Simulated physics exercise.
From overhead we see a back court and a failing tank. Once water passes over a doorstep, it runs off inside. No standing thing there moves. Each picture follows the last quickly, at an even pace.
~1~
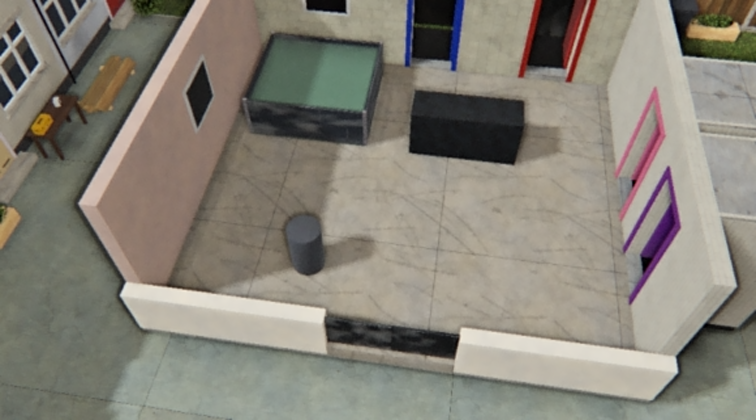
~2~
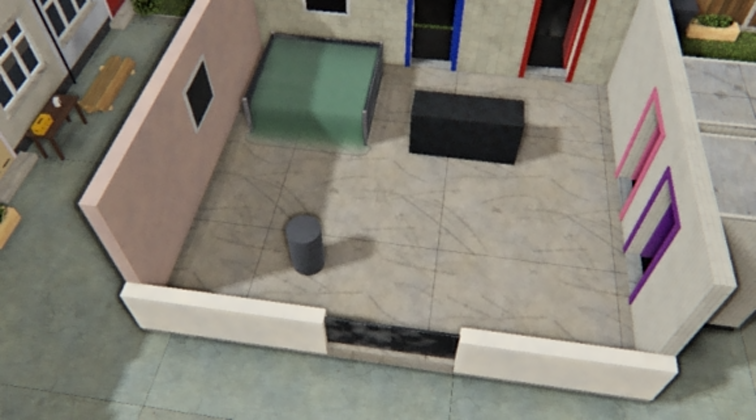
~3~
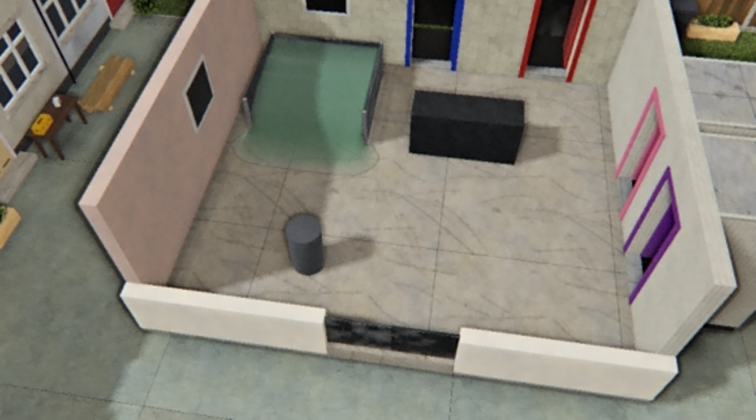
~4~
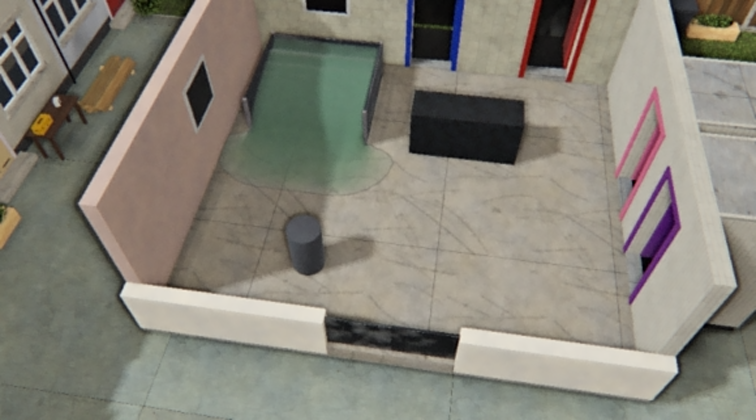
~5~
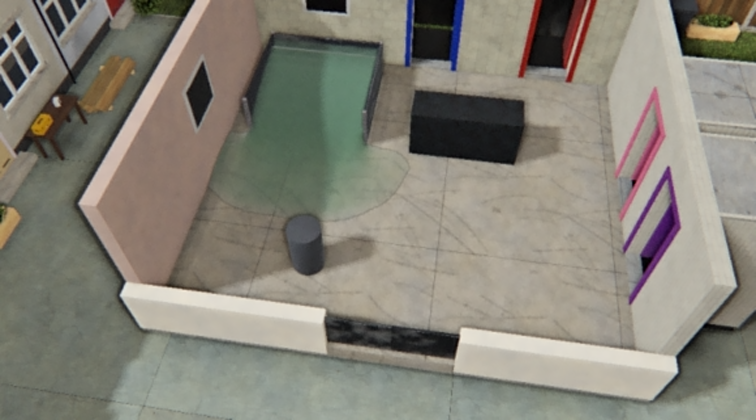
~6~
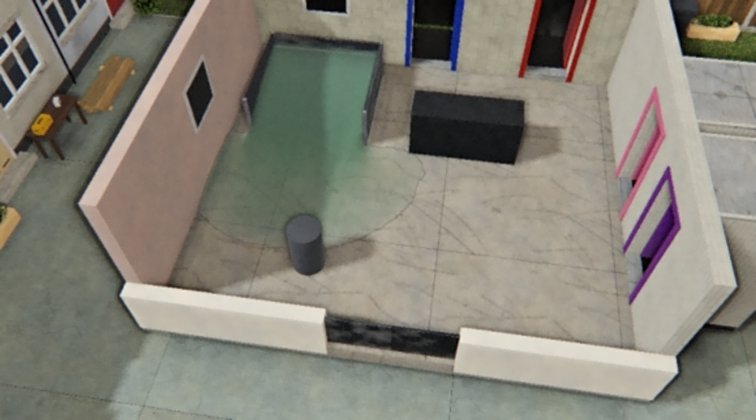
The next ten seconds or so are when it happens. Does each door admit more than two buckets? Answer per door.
The pink door: It does; the red door: It does not; the blue door: It does not; the purple door: It does.
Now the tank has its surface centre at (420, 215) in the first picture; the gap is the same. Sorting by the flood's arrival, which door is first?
That would be the purple-painted one.
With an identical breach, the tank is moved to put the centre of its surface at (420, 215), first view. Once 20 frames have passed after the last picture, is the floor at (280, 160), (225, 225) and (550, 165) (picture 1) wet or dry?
Hit, hit, hit.
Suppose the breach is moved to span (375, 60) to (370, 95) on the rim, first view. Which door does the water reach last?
That one is the purple-painted one.
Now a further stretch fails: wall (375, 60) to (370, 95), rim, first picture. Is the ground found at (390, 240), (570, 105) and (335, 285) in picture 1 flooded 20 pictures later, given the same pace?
Submerged, submerged, submerged.
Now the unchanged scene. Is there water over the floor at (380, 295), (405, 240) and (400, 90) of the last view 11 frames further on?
Result, in the order given: Wetted / wetted / not wetted.
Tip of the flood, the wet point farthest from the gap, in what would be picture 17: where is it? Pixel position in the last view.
The front's farthest point is close to (528, 361).
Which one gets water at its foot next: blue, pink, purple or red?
My answer is the purple door.
A moment on, water covers 35 % of the floor; the pink door not reached, the red door not reached, the blue door not reached, the purple door not reached.
Next, water covers 45 % of the floor; the pink door not reached, the red door not reached, the blue door not reached, the purple door not reached.
Then, water covers 50 % of the floor; the pink door not reached, the red door not reached, the blue door not reached, the purple door not reached.
Later, water covers 75 % of the floor; the pink door under two buckets in, the red door not reached, the blue door not reached, the purple door far over two buckets in.
In the end, water covers 100 % of the floor; the pink door over two buckets in, the red door wet at the sill, nothing in, the blue door wet at the sill, nothing in, the purple door far over two buckets in.
